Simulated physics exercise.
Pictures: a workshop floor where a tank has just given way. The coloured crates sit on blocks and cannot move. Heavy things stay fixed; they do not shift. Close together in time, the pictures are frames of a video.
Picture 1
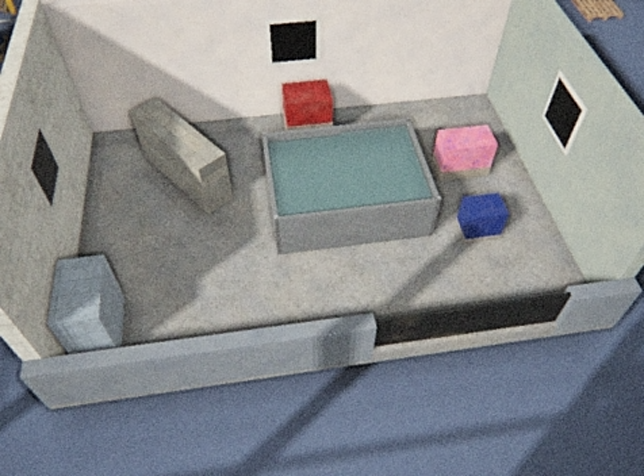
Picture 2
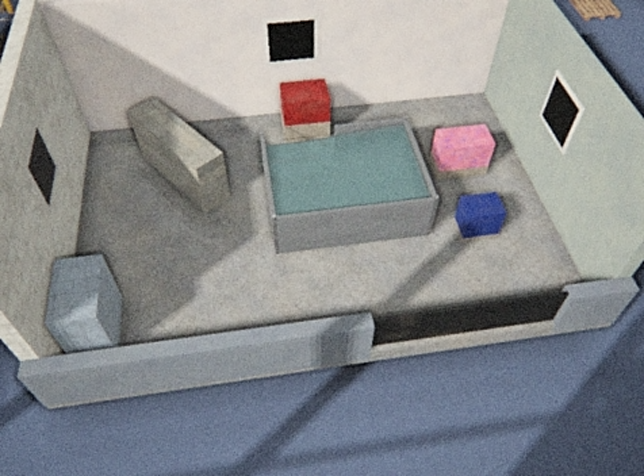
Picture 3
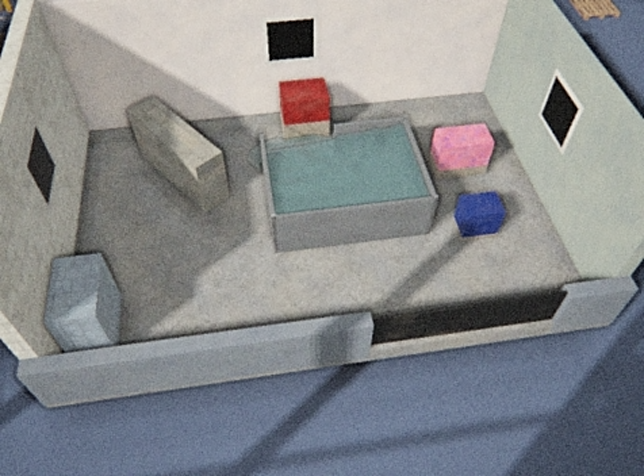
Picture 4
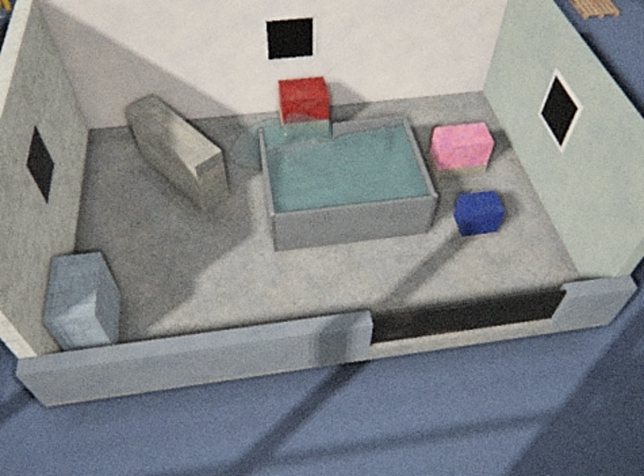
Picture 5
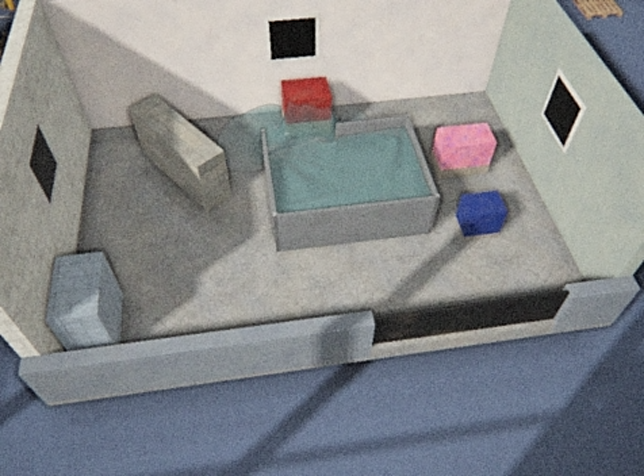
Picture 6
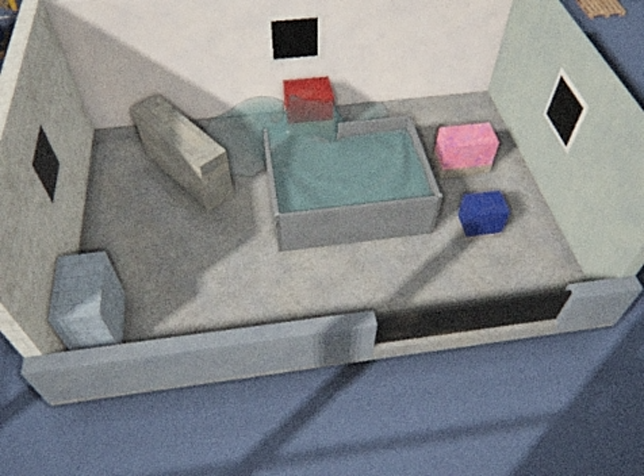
Water poured out through a gap in the far side of the gray tank, reached the red box behind it, and spread across the floor toward the back wall while the boxes stayed still.
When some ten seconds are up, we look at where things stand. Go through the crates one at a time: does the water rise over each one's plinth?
Outcome: The blue crate is hit by the water; the pink crate is spared; the red crate is hit by the water.
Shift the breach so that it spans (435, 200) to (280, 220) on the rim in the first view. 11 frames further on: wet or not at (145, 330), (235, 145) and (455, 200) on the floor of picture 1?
First spot drenched, second unwetted, third unwetted.
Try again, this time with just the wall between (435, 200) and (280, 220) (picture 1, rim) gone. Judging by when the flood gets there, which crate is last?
The crate marked red.
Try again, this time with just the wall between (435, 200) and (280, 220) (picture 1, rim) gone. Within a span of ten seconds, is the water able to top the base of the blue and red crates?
Taking them in turn, the blue is overtopped and the red is missed.
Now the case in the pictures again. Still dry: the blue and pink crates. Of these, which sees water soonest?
The answer is the pink-painted one.
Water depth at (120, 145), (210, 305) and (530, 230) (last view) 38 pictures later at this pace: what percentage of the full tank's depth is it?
My figures are about 20, 8 and 6 percent.
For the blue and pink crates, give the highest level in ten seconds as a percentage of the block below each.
The first comes to 210 per cent and the second to 80 per cent.
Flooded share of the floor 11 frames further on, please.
Around 35 percent.
A moment on, water covers 25 % of the floor; the blue crate not reached, the pink crate water round its plinth, the red crate water round its plinth.
Next, water covers 35 % of the floor; the blue crate not reached, the pink crate water round its plinth, the red crate water round its plinth.
Then, water covers 60 % of the floor; the blue crate water round its plinth, the pink crate water round its plinth, the red crate water round its plinth.
Later, water covers 95 % of the floor; the blue crate water round its plinth, the pink crate water round its plinth, the red crate water round its plinth.
In the end, water covers 100 % of the floor; the blue crate was topped, the pink crate stayed above the water, the red crate was topped.
